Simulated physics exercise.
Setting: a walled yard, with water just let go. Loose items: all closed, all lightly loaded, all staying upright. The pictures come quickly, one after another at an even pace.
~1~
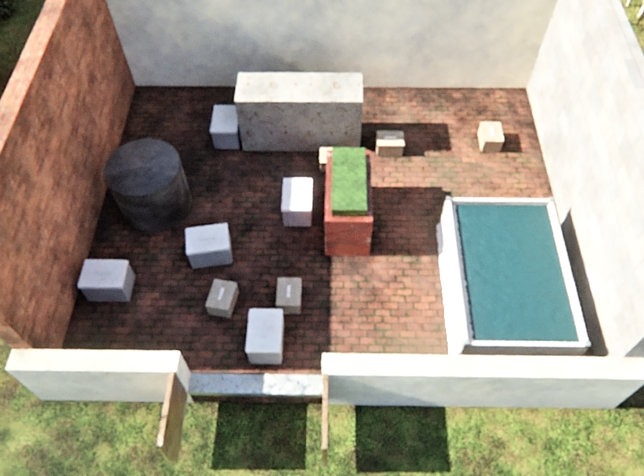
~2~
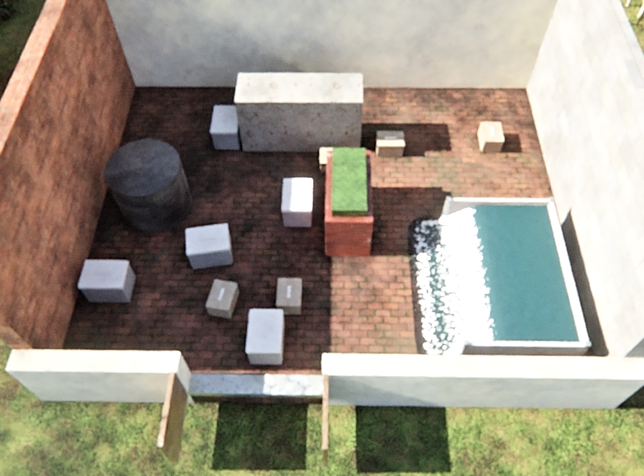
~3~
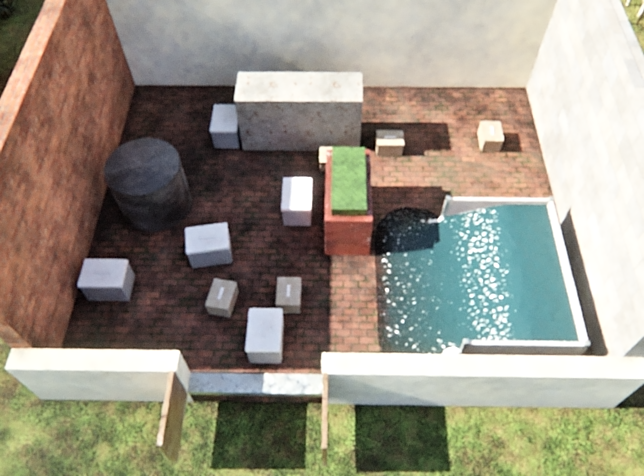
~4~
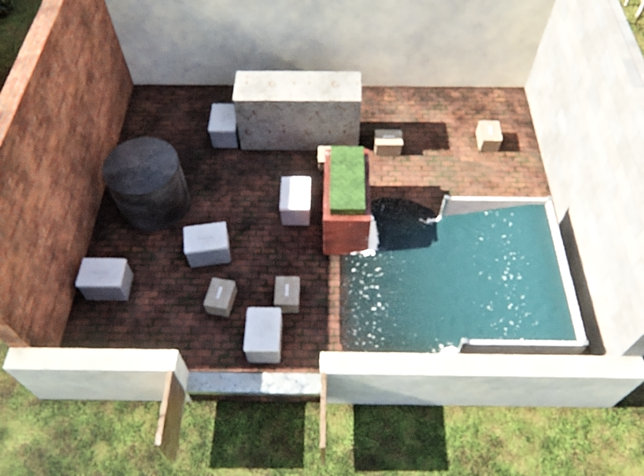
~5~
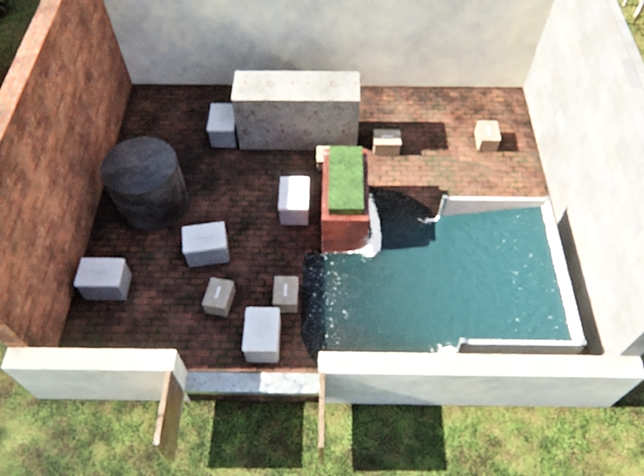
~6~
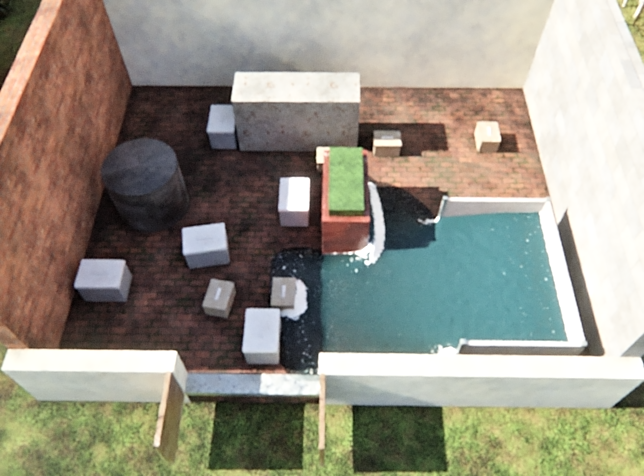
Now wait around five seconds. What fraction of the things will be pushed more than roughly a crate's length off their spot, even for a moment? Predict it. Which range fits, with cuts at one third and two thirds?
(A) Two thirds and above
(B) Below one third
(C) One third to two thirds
One third to two thirds (C).
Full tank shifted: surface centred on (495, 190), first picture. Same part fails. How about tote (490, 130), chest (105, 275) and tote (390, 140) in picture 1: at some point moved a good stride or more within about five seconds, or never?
In order: Remained close by, remained close by, went well off.
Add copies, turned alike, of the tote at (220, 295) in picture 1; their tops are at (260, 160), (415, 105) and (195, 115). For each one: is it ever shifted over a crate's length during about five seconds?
Here's how it goes: Never gets far, sent far off, and lastly never gets far.
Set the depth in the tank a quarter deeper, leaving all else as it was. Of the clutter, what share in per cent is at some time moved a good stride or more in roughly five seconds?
60 per cent or so.
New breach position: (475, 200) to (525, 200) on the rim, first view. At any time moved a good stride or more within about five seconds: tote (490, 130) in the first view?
Going by the pictures, this one made the full stretch.
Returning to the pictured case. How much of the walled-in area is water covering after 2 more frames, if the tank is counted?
My figure is about 30 percent.
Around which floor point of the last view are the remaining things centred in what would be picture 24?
The average lands at about (249, 210).
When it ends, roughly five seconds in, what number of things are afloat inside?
That would be 5.
A moment on, 1 of 10 are well off their spots; 0 afloat.
Next, 5 of 10 are well off their spots; 3 afloat.
Later, 5 of 10 are well off their spots; 6 afloat.
In the end, 6 of 10 are well off their spots, and 6 have been at some point; 5 afloat.
